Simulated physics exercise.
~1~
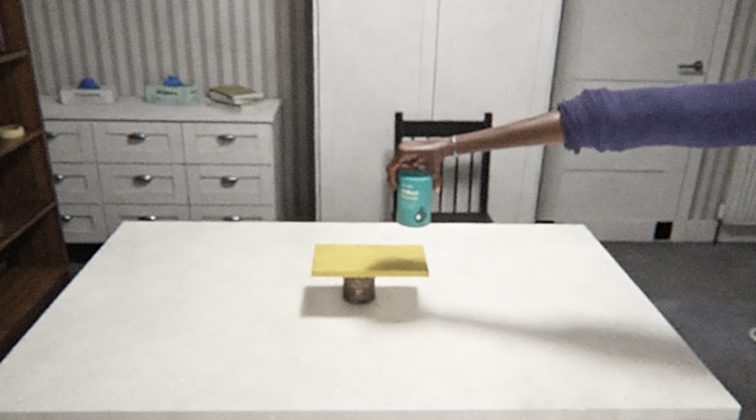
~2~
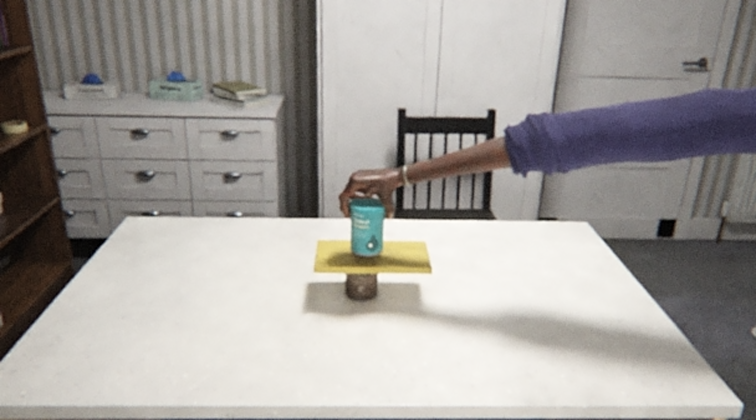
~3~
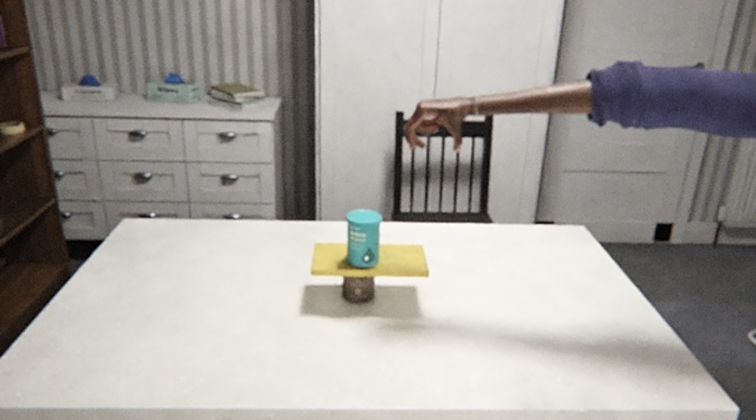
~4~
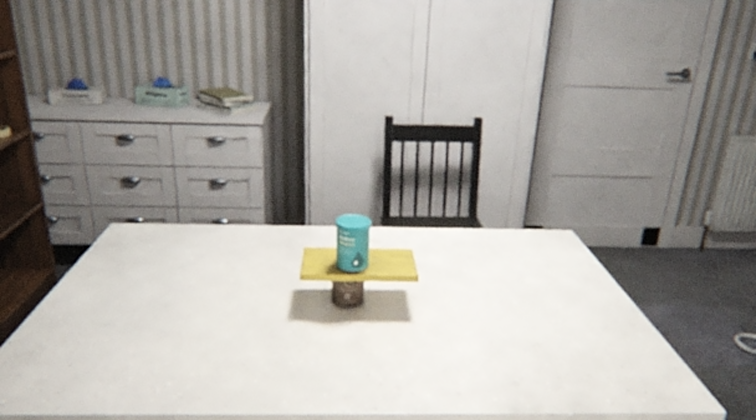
A hand in a purple sleeve carried a turquoise tin leftward and set it upright on a yellow board balanced across a small brown tin on a white table, then let go and drew away, leaving the little tower standing still.
